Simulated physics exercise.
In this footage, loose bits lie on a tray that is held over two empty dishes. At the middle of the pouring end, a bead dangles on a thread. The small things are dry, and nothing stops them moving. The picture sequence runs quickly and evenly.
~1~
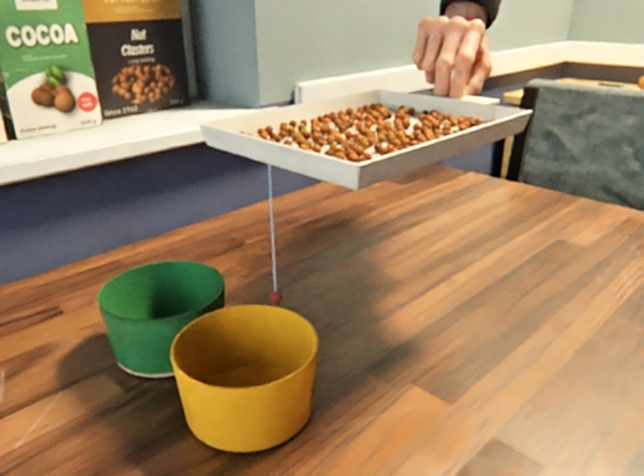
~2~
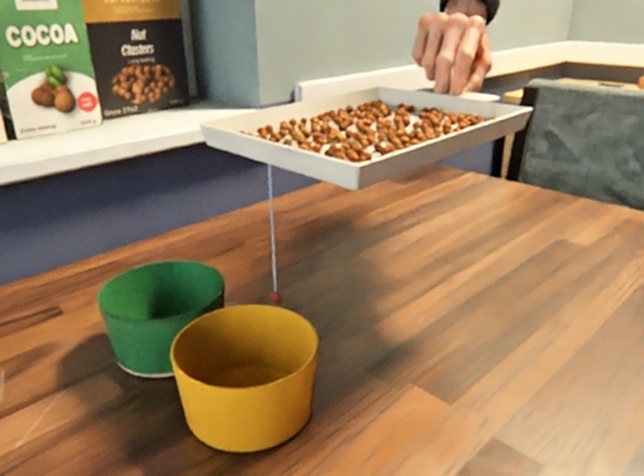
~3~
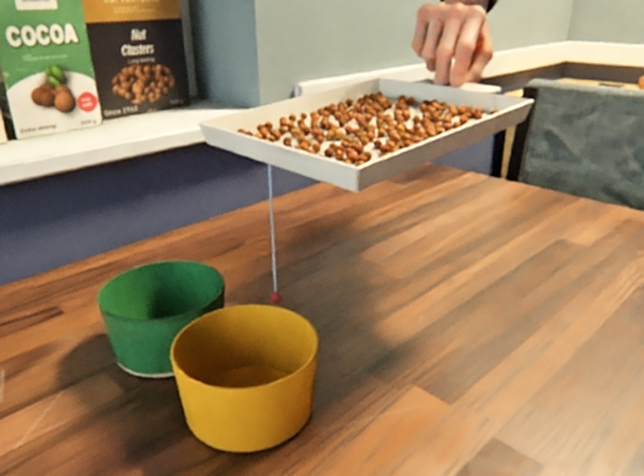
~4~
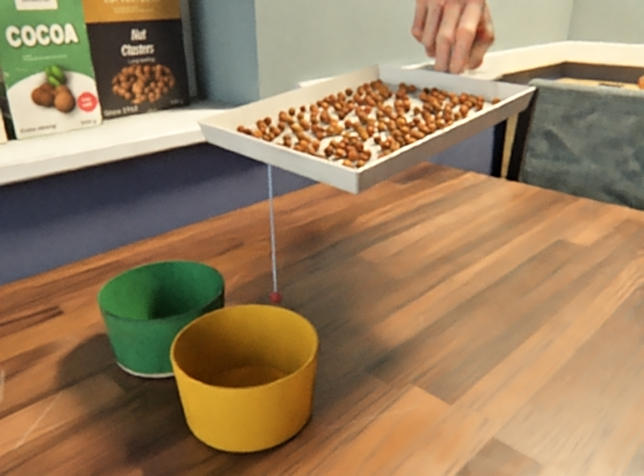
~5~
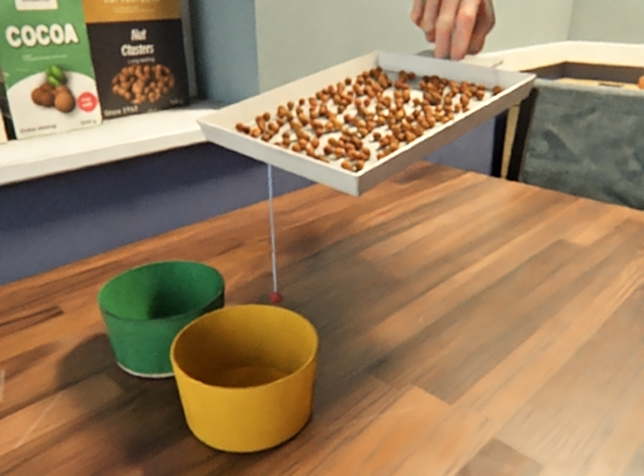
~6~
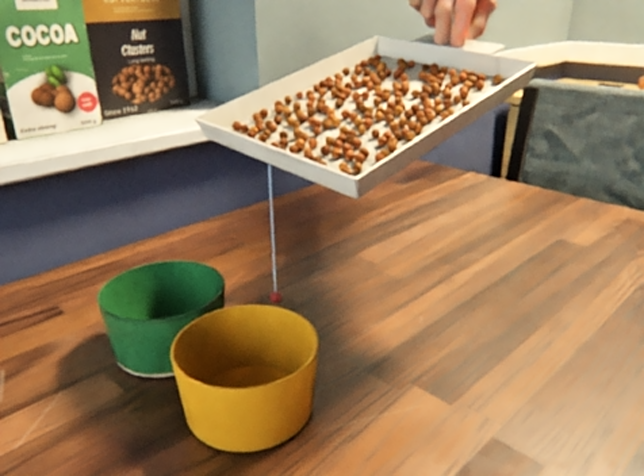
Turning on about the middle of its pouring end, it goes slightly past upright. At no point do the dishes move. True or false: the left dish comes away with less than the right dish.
True.
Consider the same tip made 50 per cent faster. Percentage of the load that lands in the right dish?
About 40 in a hundred.
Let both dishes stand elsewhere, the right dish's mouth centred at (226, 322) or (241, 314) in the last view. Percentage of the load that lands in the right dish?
10, then 10 %.
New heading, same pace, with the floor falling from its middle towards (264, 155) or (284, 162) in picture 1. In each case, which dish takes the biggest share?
Results - the dish on the left side first, the dish on the right side second.
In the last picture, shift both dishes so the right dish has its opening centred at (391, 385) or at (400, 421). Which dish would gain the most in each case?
Result for the first try: The dish on the right side; for the second: The dish on the left side.
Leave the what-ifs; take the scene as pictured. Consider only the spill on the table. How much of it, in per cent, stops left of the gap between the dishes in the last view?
Close to 20 per cent of the spill, I think.
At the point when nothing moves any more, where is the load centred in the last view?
The centre comes to rest near (286, 447).
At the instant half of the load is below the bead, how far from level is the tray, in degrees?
I'd say it is tilted about 90°.
Just after the last frame, tray tipped steeply; almost all on the tray; just a few in the right dish; just a few outside both; just a few in the air.
A moment on, tray tipped right over; about a tenth on the tray; roughly a third in the right dish; roughly half outside both; about a tenth in the air.
Further on, tray tipped past a quarter turn; roughly a third in the right dish; roughly two thirds outside both.
When it is over, tray tipped past a quarter turn; roughly a third in the right dish; not one in the left dish; roughly two thirds outside both.
